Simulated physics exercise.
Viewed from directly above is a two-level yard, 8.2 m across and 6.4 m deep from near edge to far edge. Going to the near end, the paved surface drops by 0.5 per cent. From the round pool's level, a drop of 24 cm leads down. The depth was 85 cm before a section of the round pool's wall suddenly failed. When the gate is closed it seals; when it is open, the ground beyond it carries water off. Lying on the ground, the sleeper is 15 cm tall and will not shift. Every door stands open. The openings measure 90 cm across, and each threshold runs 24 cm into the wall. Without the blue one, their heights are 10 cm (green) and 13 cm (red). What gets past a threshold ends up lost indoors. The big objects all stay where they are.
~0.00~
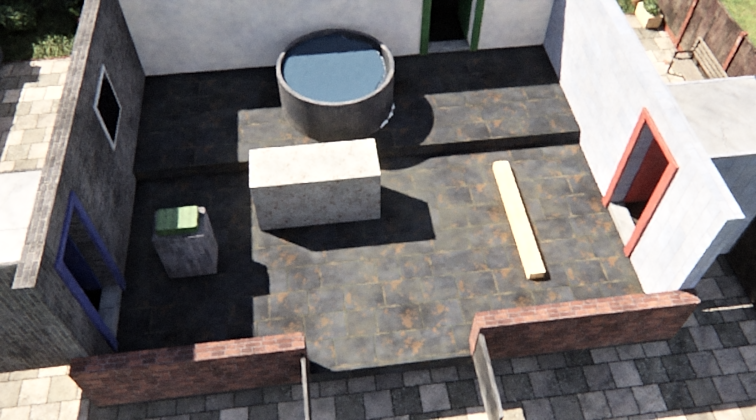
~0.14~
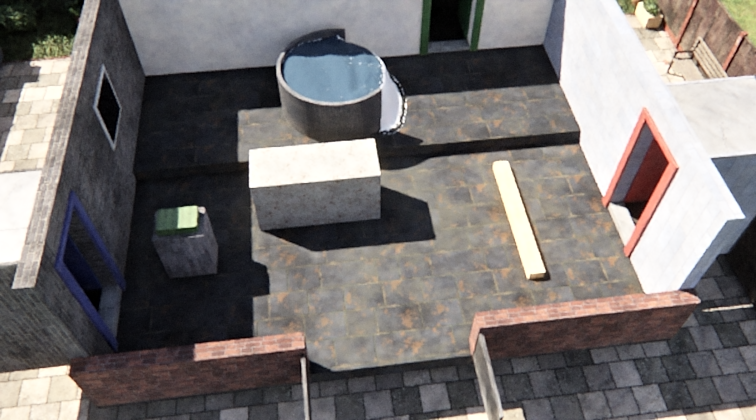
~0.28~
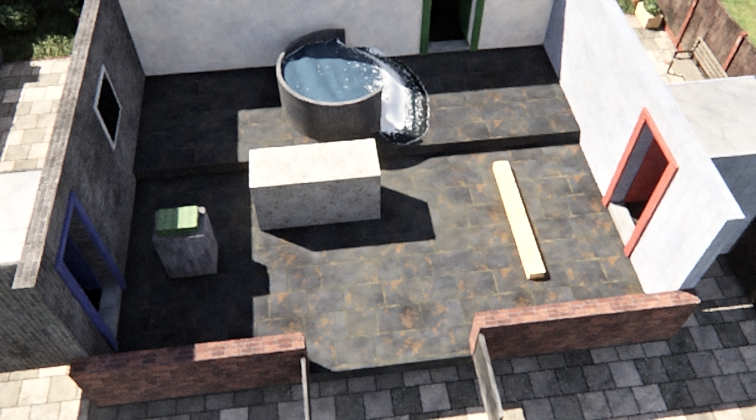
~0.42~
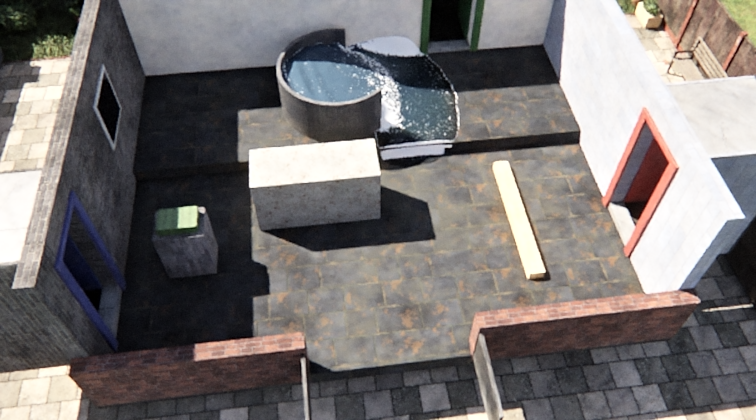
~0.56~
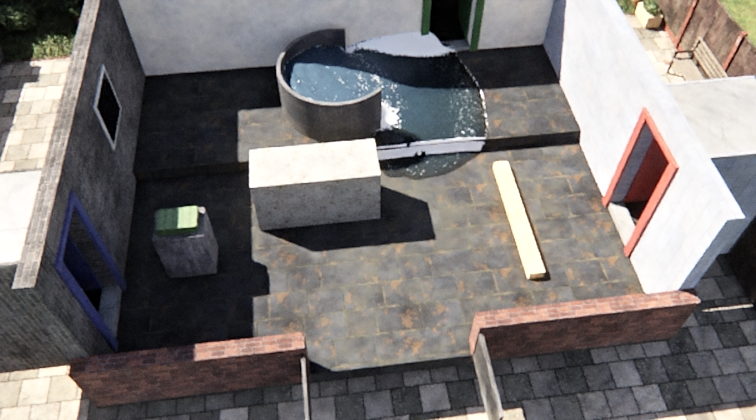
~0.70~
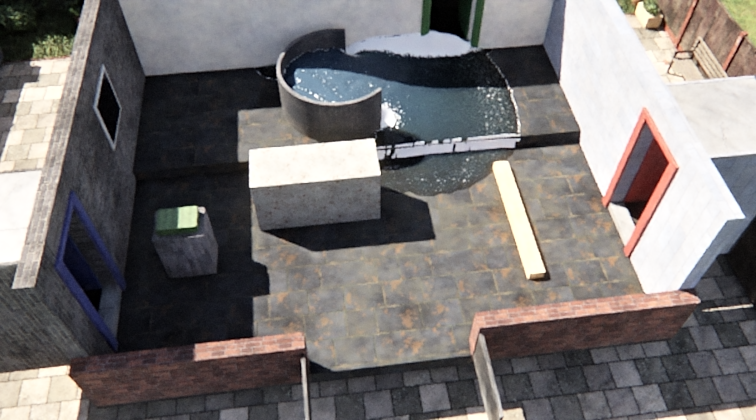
A walled yard with dark paving on two levels is seen from high above, looking down at an angle. A round grey pool stands on the upper level near a green-framed doorway, with a pale block before it, a green-topped block and blue doorway left, and a yellowish beam and red doorway right. Water bursts from the pool's right side, spreads rightward across the upper paving, and spills over the step onto the lower floor, while the camera stays still.
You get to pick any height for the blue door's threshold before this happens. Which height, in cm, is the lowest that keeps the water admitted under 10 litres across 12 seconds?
Close to 11.5 cm.
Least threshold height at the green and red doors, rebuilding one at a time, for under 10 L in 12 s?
About 18 cm at green and about 16 cm at red.
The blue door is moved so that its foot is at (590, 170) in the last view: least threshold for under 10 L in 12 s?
It needs roughly 20 cm.
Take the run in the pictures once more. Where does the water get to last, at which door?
The last one is the blue door.
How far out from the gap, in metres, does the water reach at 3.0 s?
Distance from gap: Approx. 6.4 m.
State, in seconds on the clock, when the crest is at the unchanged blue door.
8.0 s.
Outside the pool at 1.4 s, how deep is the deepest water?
About 56 cm.
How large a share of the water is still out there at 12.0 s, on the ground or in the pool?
Roughly 86 per cent of the water.
After 1.4 s water covers 30 % of the floor, deepest (56 cm) near (553, 75); it has not reached the blue door.
After 3.0 s water covers 45 % of the floor, deepest (30 cm) near (550, 69); it has not reached the blue door.
After 12.0 s water covers 80 % of the floor, deepest (12 cm) near (629, 321); 8 cm at the blue door, 0 litres in over its 21 cm threshold.
At the blue door as built, the water arrived by 7.2 s and peaked near 15 cm at 8.2 s.
Run again over the same 12 s with other heights there, 20 litres in over 10 cm, 4 litres over 13.5 cm. The limit of 10 litres is kept from about 11.5 cm up.
